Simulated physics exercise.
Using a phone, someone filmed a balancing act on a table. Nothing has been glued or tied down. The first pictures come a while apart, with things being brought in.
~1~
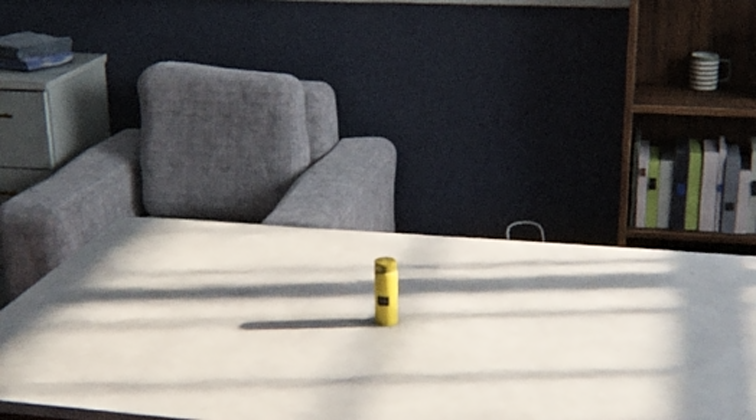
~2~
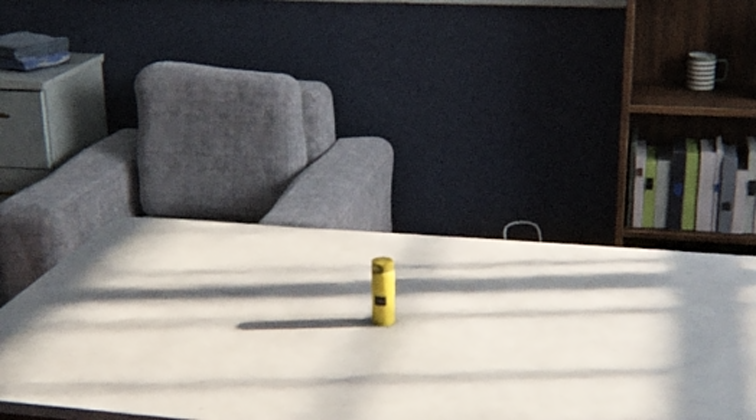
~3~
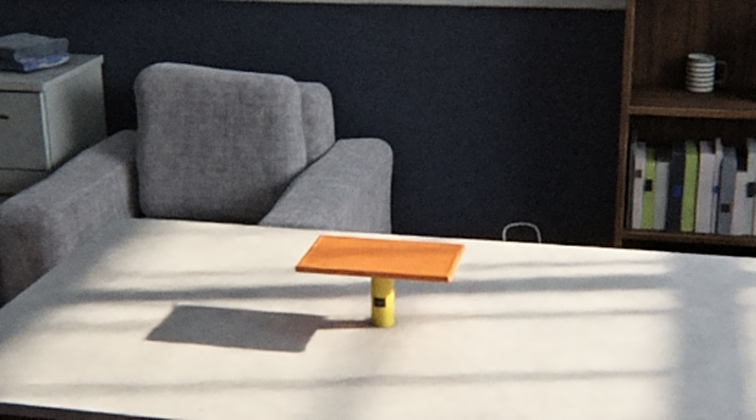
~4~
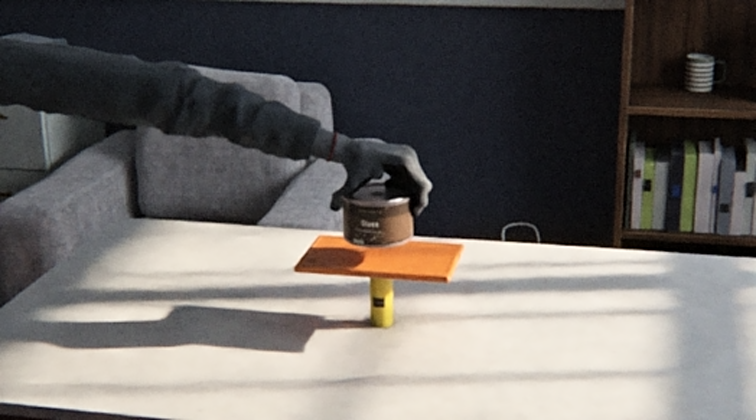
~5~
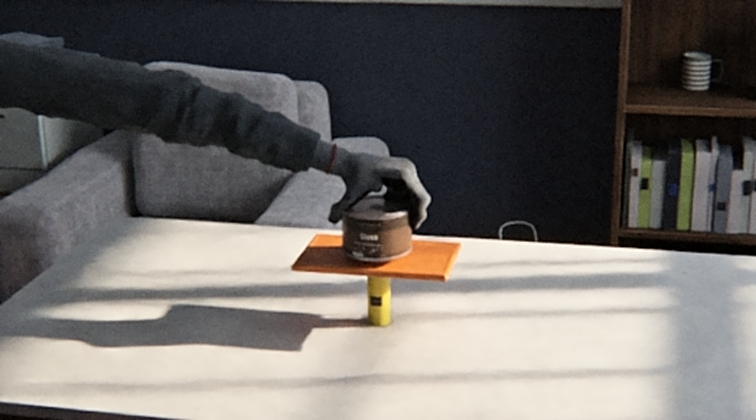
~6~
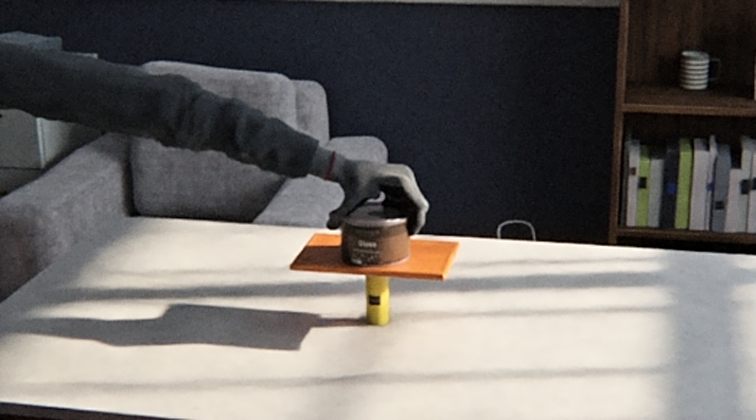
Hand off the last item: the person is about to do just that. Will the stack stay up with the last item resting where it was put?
Yes.
Then, 0.20 s later than the last frame, all is still.
Then, 0.50 s later than the last frame, brown tub resting near (375, 235).
When it is over, all 3 as before. End places, in pixels of the last picture, brown tub near (375, 235). The stack holds.
